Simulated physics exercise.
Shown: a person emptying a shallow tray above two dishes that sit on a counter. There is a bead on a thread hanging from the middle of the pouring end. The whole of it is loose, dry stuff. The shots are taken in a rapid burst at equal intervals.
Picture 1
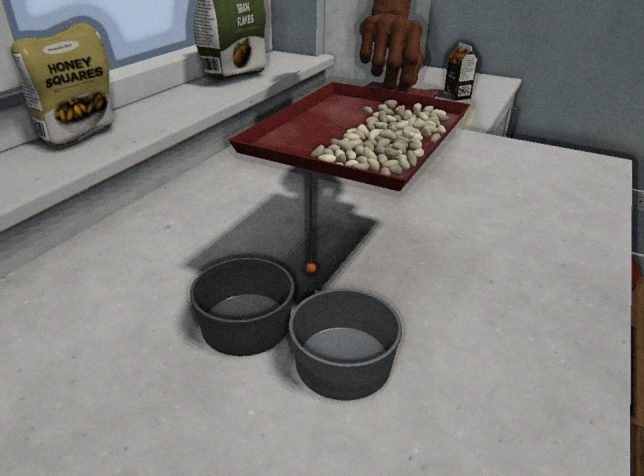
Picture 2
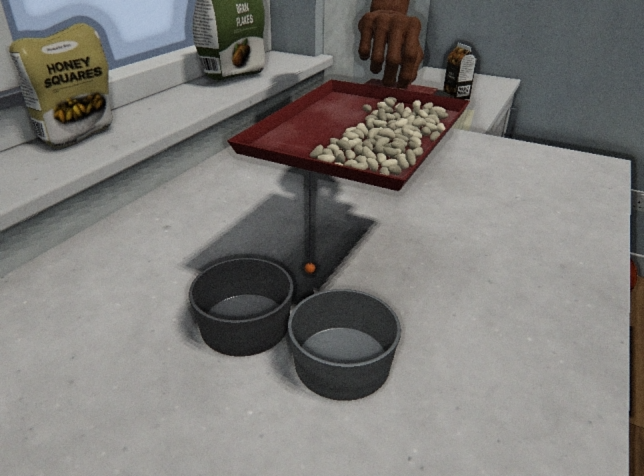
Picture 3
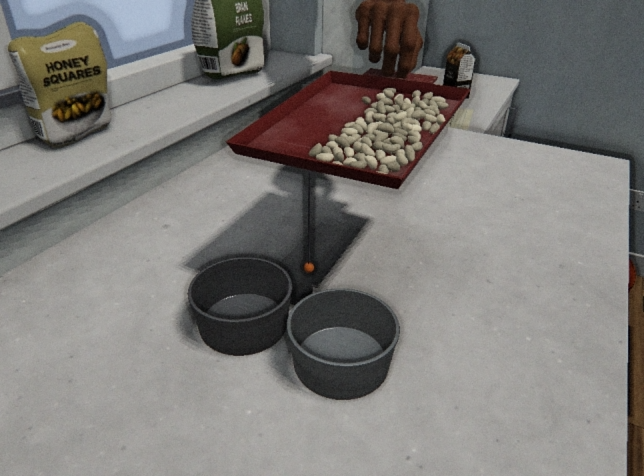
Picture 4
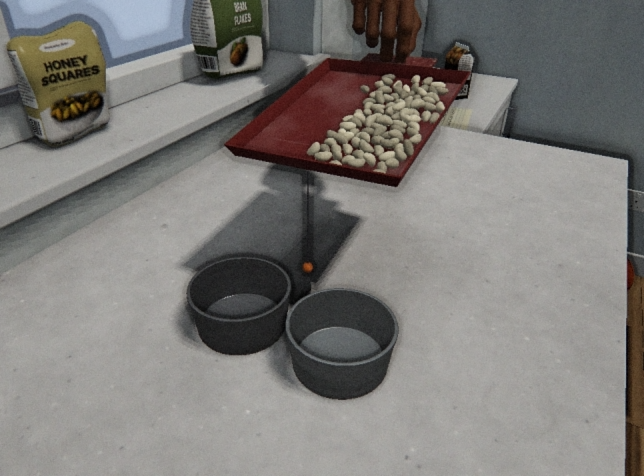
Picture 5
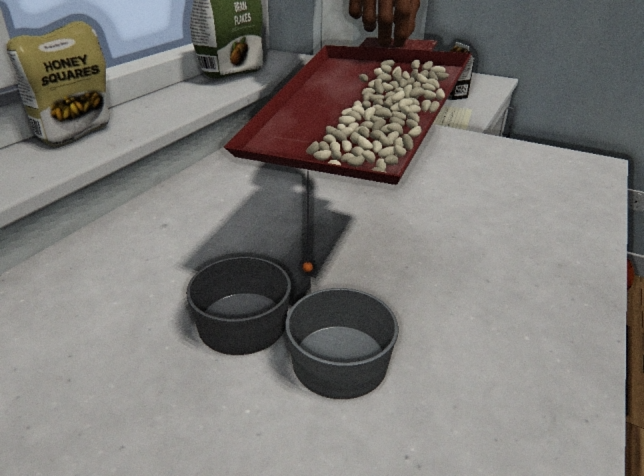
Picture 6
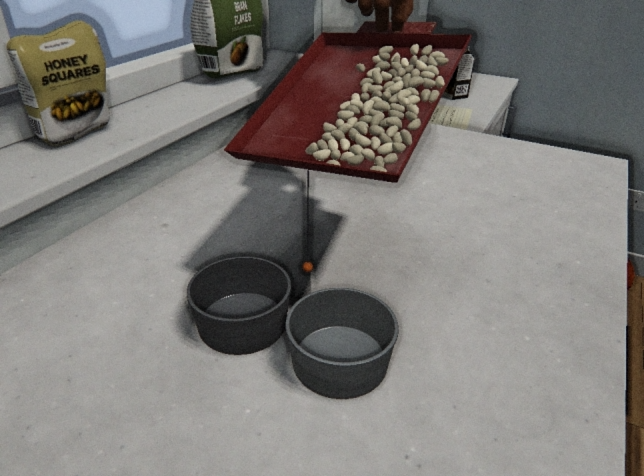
A hand at the far end of a red tray of white beans slowly raised that end and tilted the tray toward its left front corner, while two dark dishes sat still on the counter.
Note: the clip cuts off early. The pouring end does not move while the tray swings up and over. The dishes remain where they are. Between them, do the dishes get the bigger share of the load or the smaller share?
I expect most of the load to be saved.
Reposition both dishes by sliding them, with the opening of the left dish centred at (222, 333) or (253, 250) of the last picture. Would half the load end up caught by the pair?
Together the dishes get less than a half first, then less than a half.
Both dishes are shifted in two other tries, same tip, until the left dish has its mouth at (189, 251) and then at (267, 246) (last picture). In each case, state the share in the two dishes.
About 70 per cent, then about 10 per cent.
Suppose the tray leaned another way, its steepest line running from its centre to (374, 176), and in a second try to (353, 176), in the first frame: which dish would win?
So, the dish at the right the first time round, the dish at the right the second.
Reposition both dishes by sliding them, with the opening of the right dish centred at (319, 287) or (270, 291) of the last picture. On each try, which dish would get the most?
In turn: The dish on the left; the right-hand dish.
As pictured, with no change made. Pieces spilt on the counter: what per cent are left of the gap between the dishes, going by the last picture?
That's roughly 90 per cent of the pieces.
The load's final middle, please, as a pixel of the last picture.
Close to (242, 318) in the last picture.
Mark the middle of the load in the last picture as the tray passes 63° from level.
About (296, 141).
Just after the last frame, tray tipped steeply; almost all on the tray; about a tenth in the air.
A moment on, tray tipped right over; just a few on the tray; about a tenth in the right dish; roughly two thirds in the left dish; about a tenth outside both; roughly a quarter in the air.
Further on, tray tipped past a quarter turn; about a tenth in the right dish; the larger part in the left dish; about a tenth outside both.
When it is over, tray tipped past a quarter turn; about a tenth in the right dish; the larger part in the left dish; about a tenth outside both.
